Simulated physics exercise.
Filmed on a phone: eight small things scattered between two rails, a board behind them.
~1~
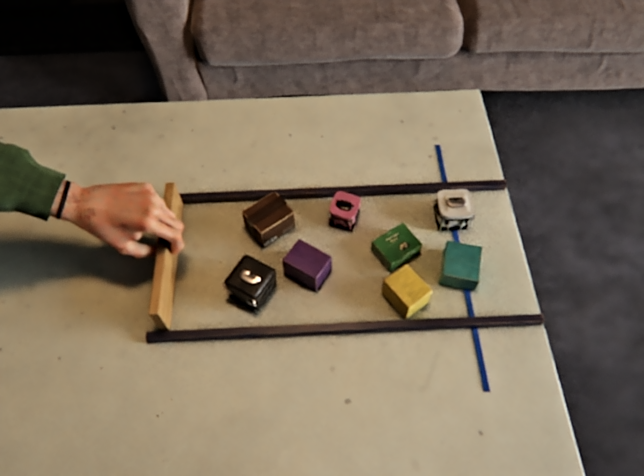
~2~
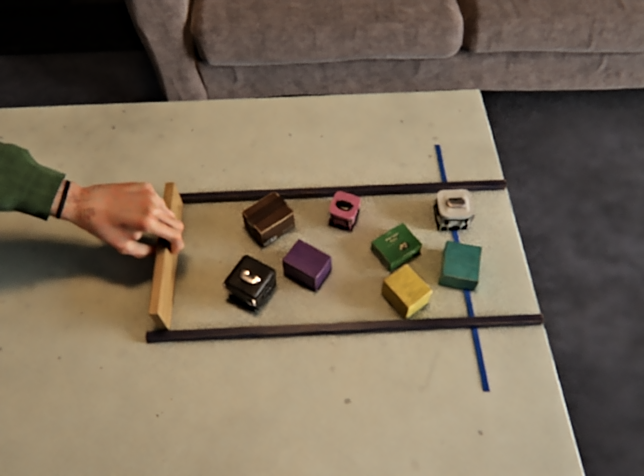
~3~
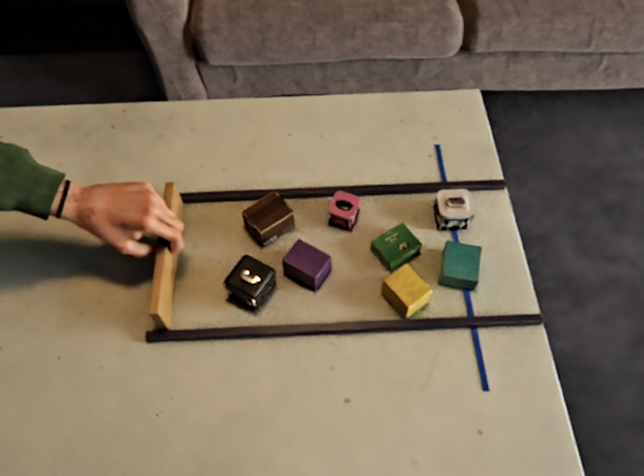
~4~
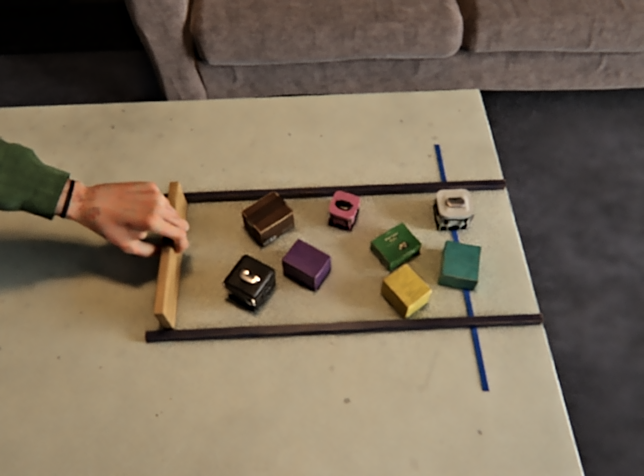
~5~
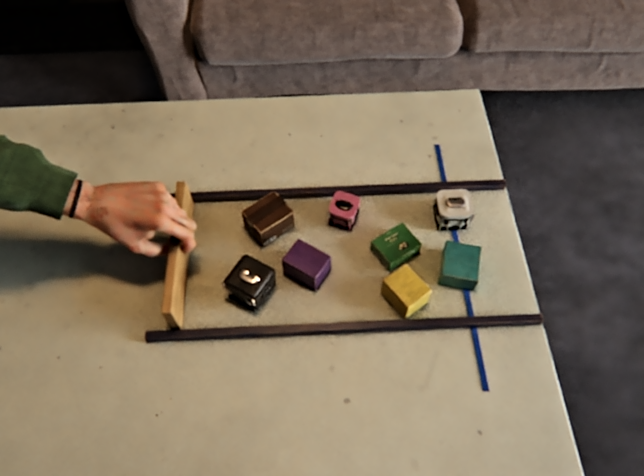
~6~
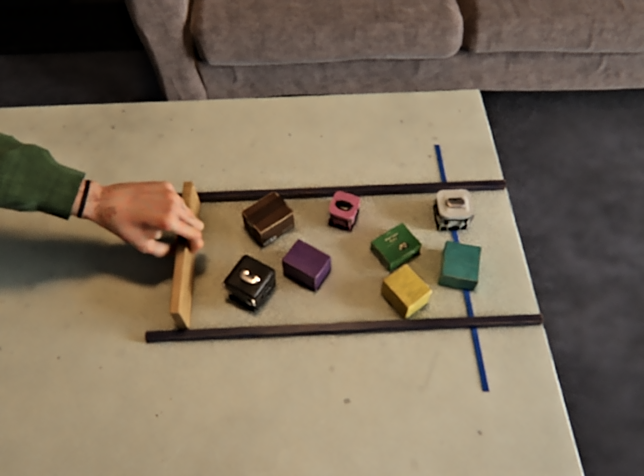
A hand in a green sleeve rests on a wooden board at the left end of two dark rails, barely moving at first. It then slides the board slightly right, toward the scattered blocks and small cases, which stay still, with a gap remaining between them.
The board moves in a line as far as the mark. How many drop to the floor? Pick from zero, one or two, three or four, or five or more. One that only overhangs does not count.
In the end the number that fall off is one or two.
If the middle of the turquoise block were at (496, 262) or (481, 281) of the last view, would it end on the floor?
The turquoise block drops off; tumbles off.
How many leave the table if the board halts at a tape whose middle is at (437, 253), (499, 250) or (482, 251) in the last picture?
It would be 0, 5 and 5.
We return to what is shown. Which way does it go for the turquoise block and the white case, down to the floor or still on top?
The turquoise block goes over; the white case tumbles off.
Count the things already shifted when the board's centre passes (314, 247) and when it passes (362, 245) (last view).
4 and 7.
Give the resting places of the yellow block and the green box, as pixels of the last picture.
First (525, 294), then (520, 235).
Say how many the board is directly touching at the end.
The number is 3.
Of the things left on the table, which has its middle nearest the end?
Foremost is the green box.
Early on, none off yet; white case at rest near (453, 210); turquoise block at rest near (460, 266); yellow block at rest near (405, 292).
A while later, none off yet; white case moving near (458, 207); turquoise block travelled a little near (474, 267); yellow block travelled about its own width near (440, 296).
Finally, the number that fall off is one or two; lost, turquoise block and white case.
